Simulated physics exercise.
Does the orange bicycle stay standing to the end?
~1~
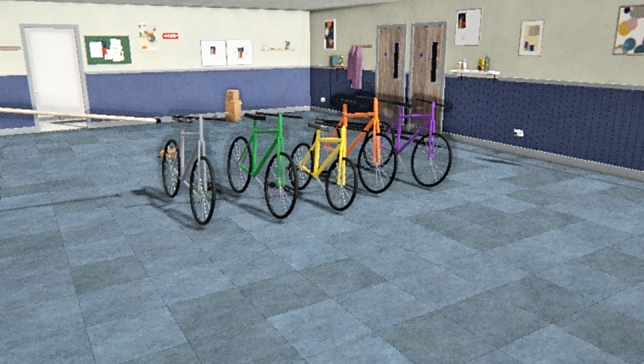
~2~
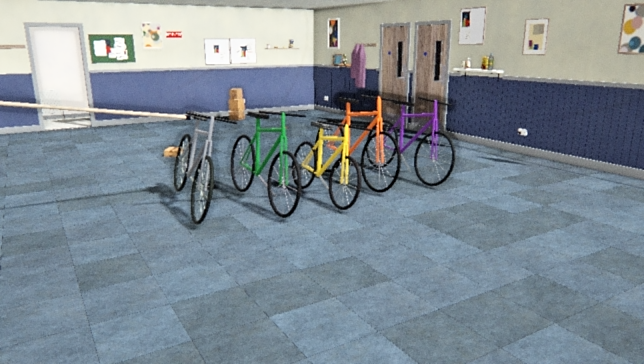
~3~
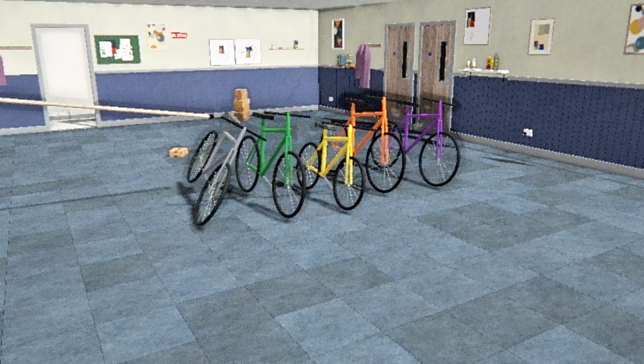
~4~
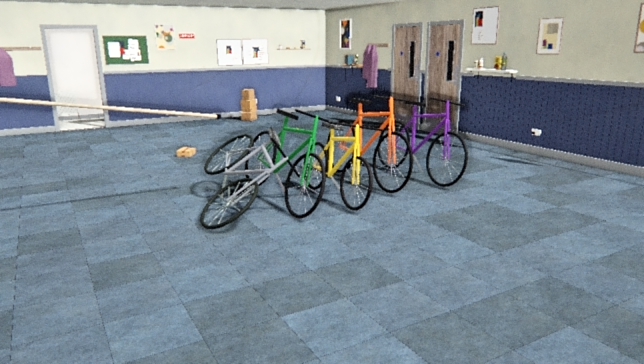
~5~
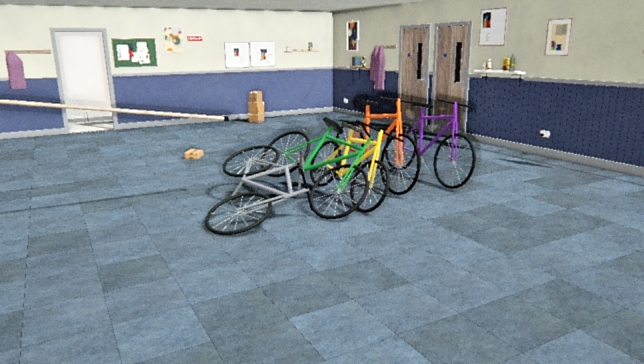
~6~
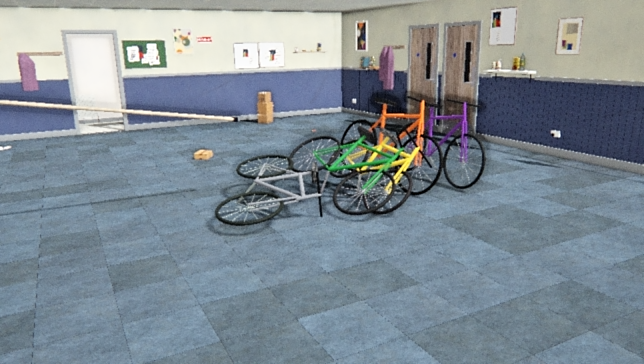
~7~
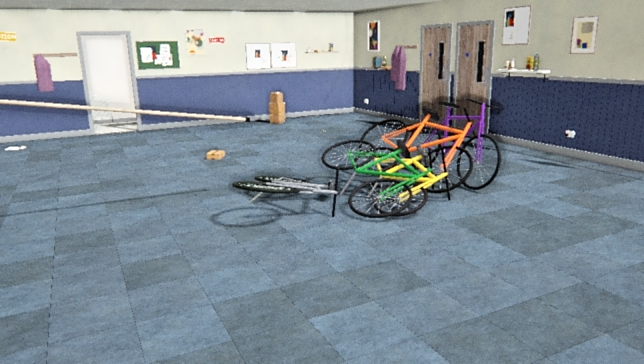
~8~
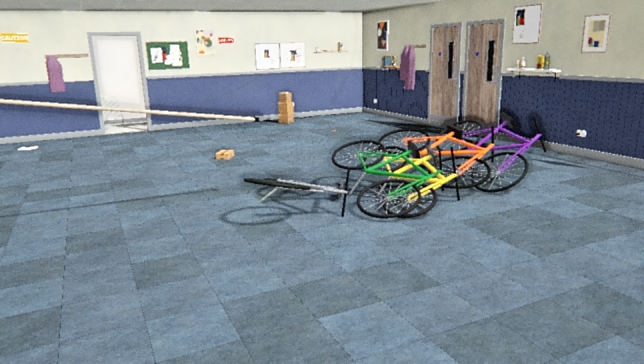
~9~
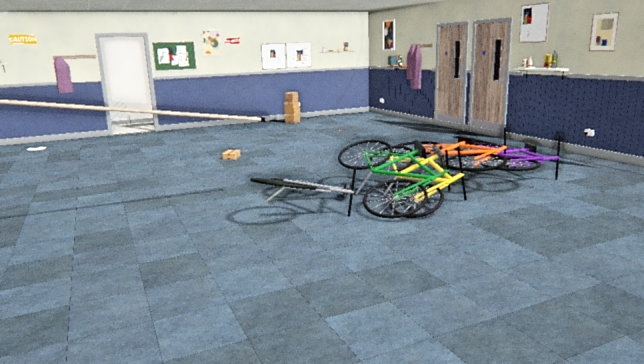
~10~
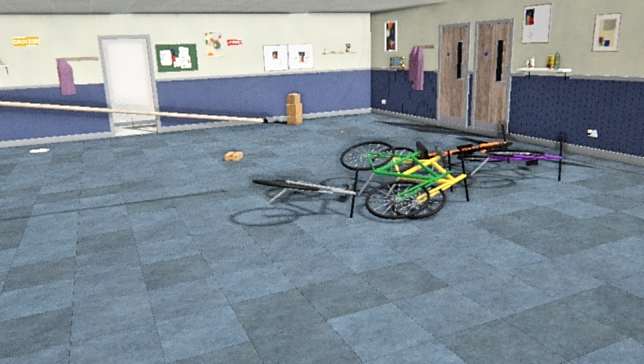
No, the orange bicycle topples after the grey, green and yellow ones and ends down on the floor.
